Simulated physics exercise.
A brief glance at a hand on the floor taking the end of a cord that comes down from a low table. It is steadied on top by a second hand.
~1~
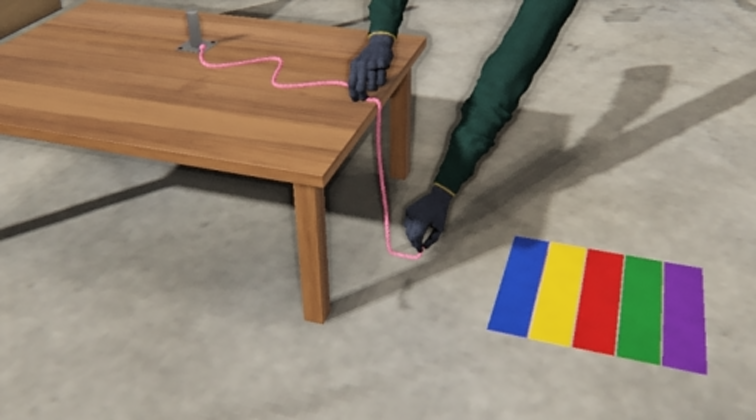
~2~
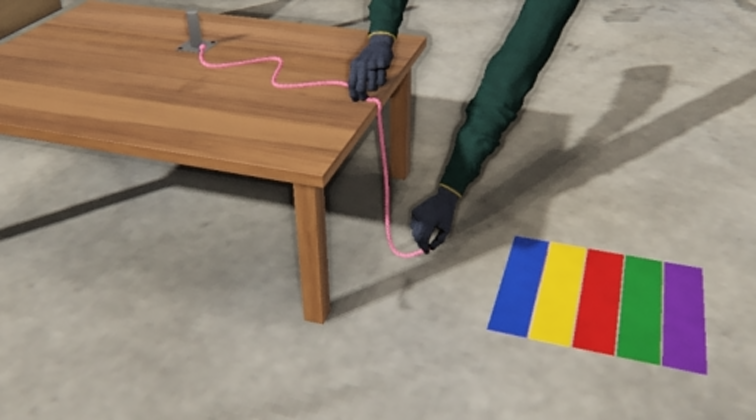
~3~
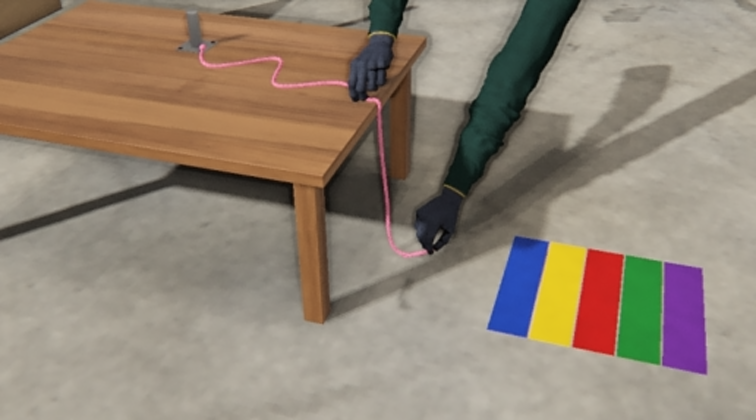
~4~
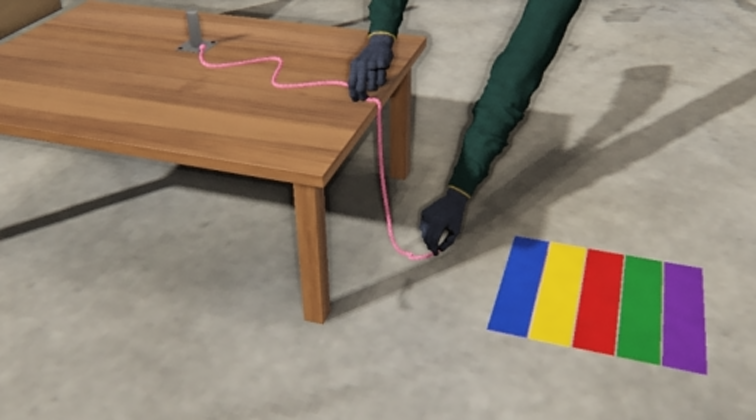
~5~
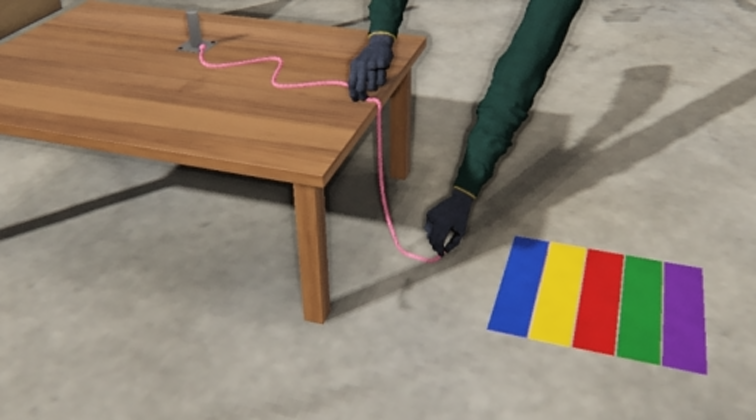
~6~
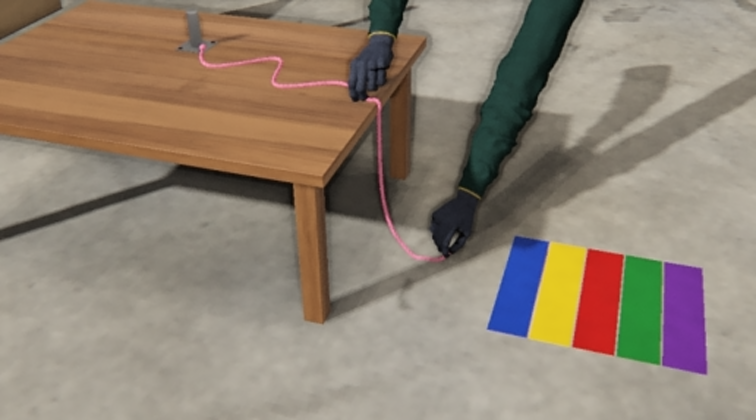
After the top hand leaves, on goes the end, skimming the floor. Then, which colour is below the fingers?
The green one is below them.
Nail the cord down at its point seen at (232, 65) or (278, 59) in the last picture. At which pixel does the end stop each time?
About (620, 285) and (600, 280).
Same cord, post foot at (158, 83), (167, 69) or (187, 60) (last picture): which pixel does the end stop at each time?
First close to (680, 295), next close to (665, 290), last close to (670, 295).
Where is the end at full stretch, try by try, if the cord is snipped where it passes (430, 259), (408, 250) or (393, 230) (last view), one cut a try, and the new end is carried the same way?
In turn, (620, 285) for the first, (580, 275) for the second and (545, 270) for the third.
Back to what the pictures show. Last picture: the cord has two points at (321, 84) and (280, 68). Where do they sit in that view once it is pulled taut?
First point (394, 103), second point (319, 77).
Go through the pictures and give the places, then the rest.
The first picture shows end (423, 248); blue (512, 314); yellow (553, 322); red (596, 331); green (639, 340); purple (685, 349).
The second picture shows end (429, 249); cord through (203, 62) (274, 59) (286, 87) (356, 95) (384, 157) (388, 231).
The third picture shows end (433, 250).
The fourth picture shows end (439, 251); cord through (203, 62) (274, 59) (286, 87) (356, 95) (381, 157) (390, 232).
The fifth picture shows end (444, 251).
The sixth picture shows end (449, 252); cord through (203, 62) (274, 59) (286, 87) (356, 95) (380, 157) (394, 232).
Soon after, end near (566, 274); over yellow.
After that, end near (620, 284); over red.
At the stop, end near (652, 290); over green. Over green.
